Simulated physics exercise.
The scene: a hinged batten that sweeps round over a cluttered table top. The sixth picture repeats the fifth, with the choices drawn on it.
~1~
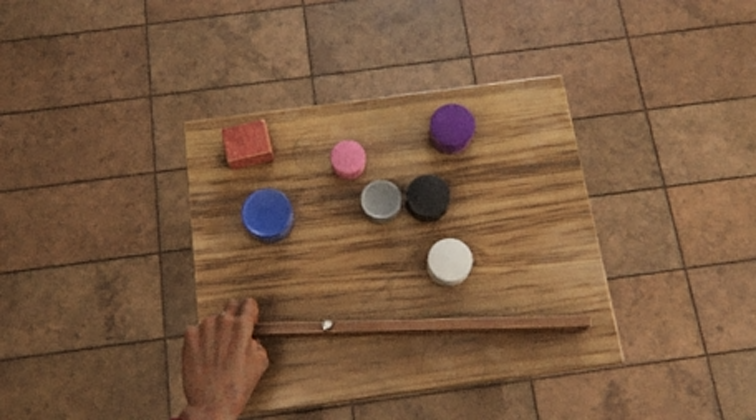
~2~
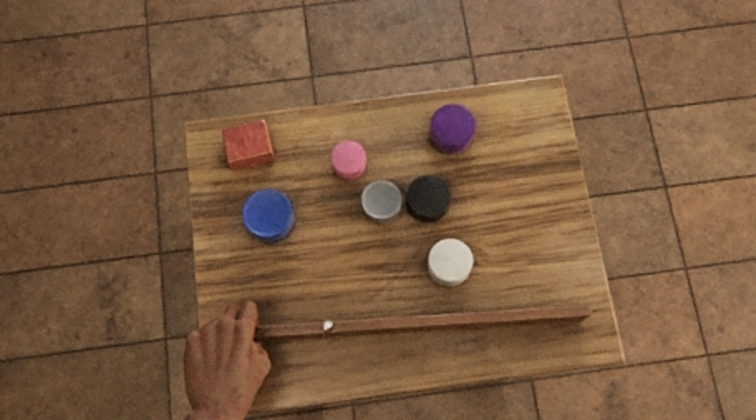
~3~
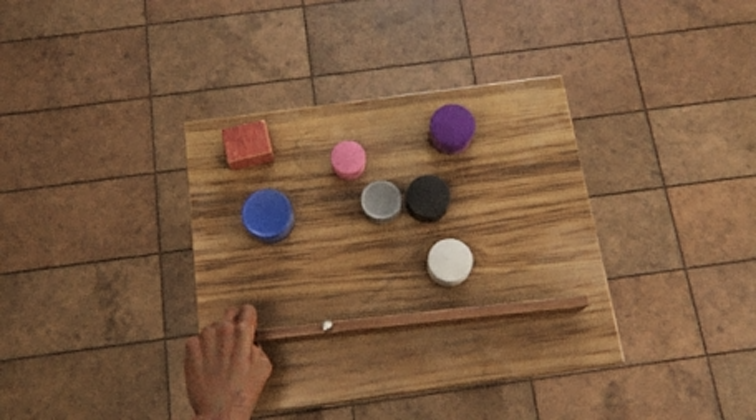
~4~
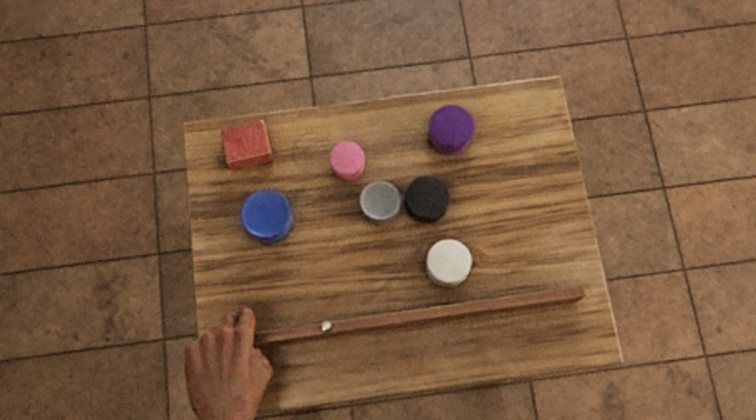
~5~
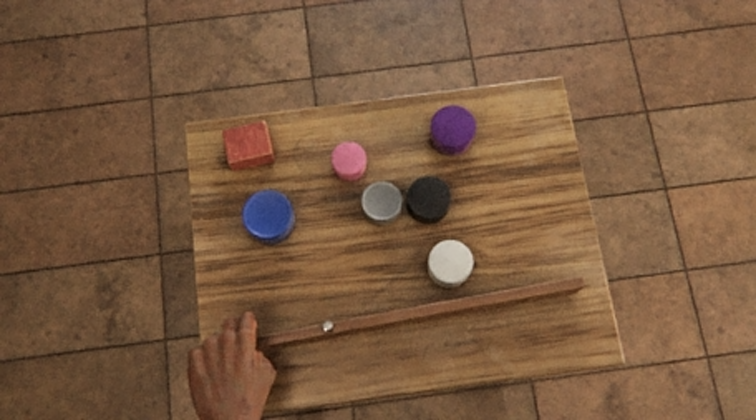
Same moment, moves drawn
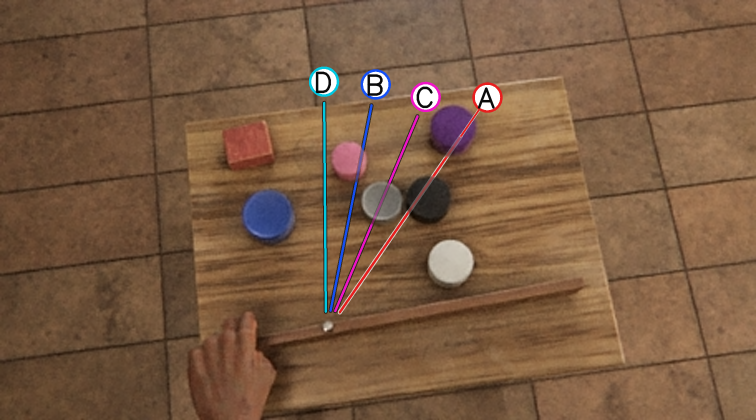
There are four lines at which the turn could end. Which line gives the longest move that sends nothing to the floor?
As far as mark C.
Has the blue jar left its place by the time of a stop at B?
No.
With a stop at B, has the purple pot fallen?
Yes.
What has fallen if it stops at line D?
The purple pot.
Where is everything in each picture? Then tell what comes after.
In the first frame, blue jar (268, 217); red block (248, 144); arm (464, 324).
In the second frame, arm (465, 318); pink pot (349, 161).
In the third frame, arm (463, 313); purple pot (452, 130).
In the fourth frame, arm (462, 308); blue jar (267, 218).
In the fifth frame, arm (462, 303); black tin (429, 201); pink pot (349, 162); grey tub (382, 204).
On the marked copy, A at (403, 222); B at (351, 204); C at (378, 210); D at (325, 203).
With C. Early on, arm (443, 258); black tin (426, 195); white tin (436, 237).
Further on, arm (409, 223); pink pot (346, 158); black tin (416, 172).
At the end, arm (380, 207); purple pot (398, 101); pink pot (340, 153); nothing has fallen.
As for the rest, A is safe but short; B drops the purple pot; D drops the purple pot.
